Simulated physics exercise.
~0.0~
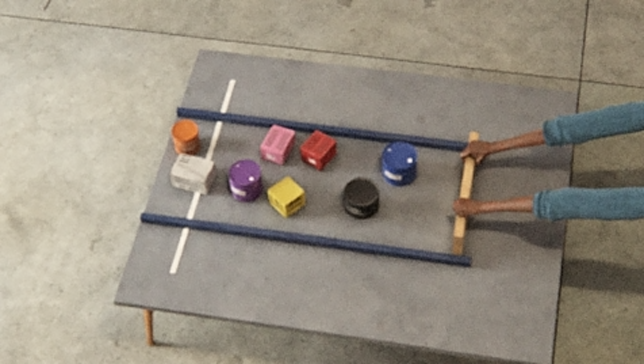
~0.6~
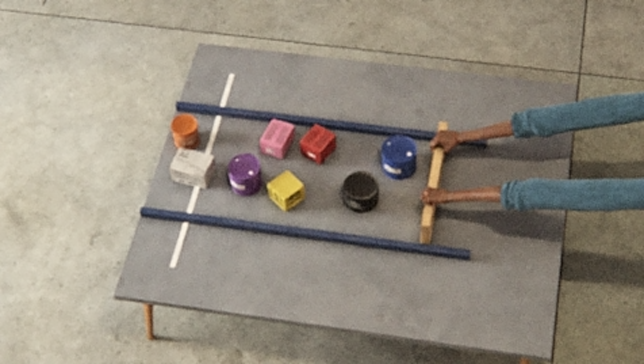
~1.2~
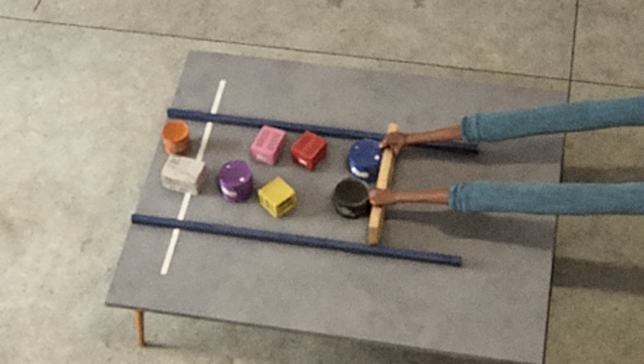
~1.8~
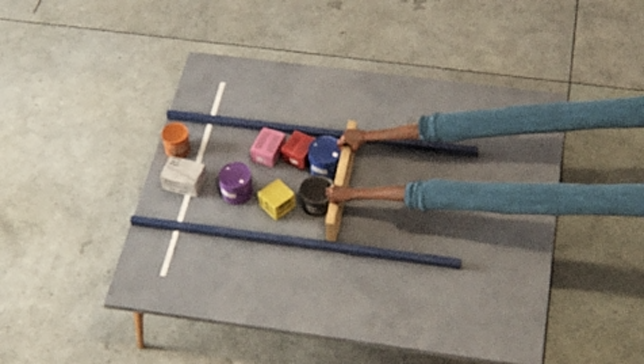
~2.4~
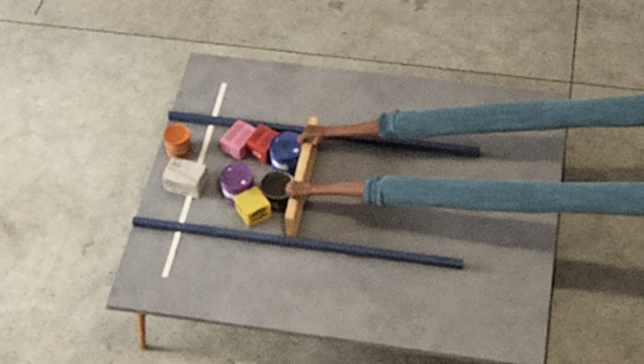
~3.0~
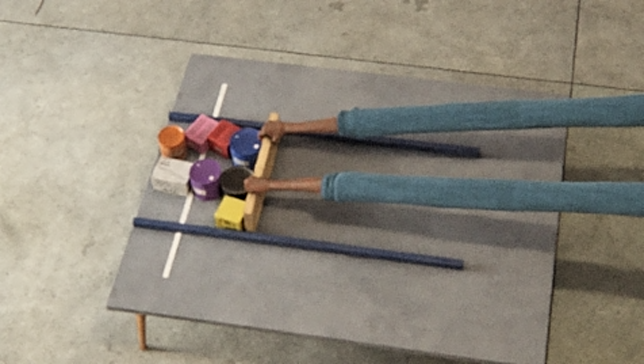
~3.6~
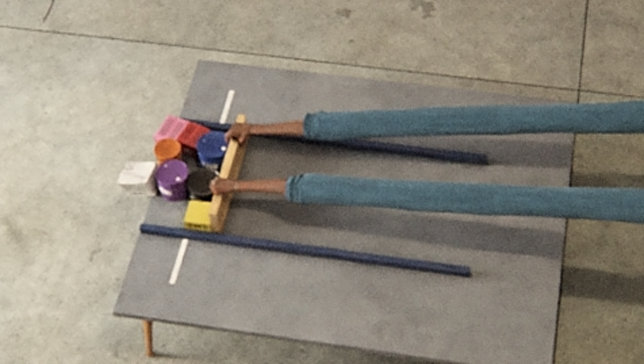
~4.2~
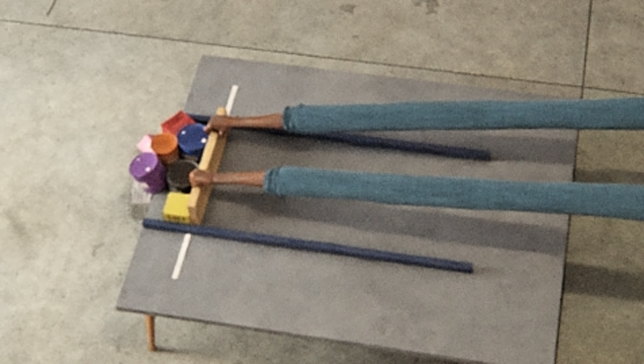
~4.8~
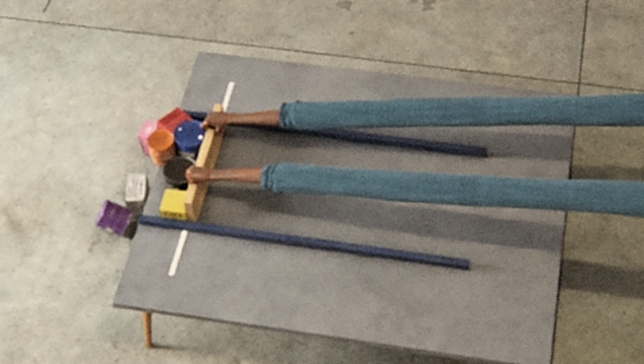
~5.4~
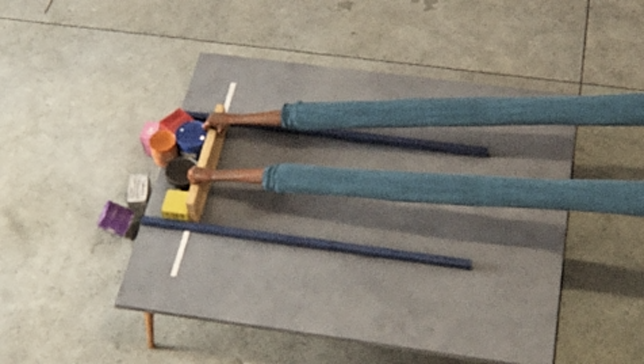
On a grey table, hands push a plank left, sweeping containers together until some fall off.
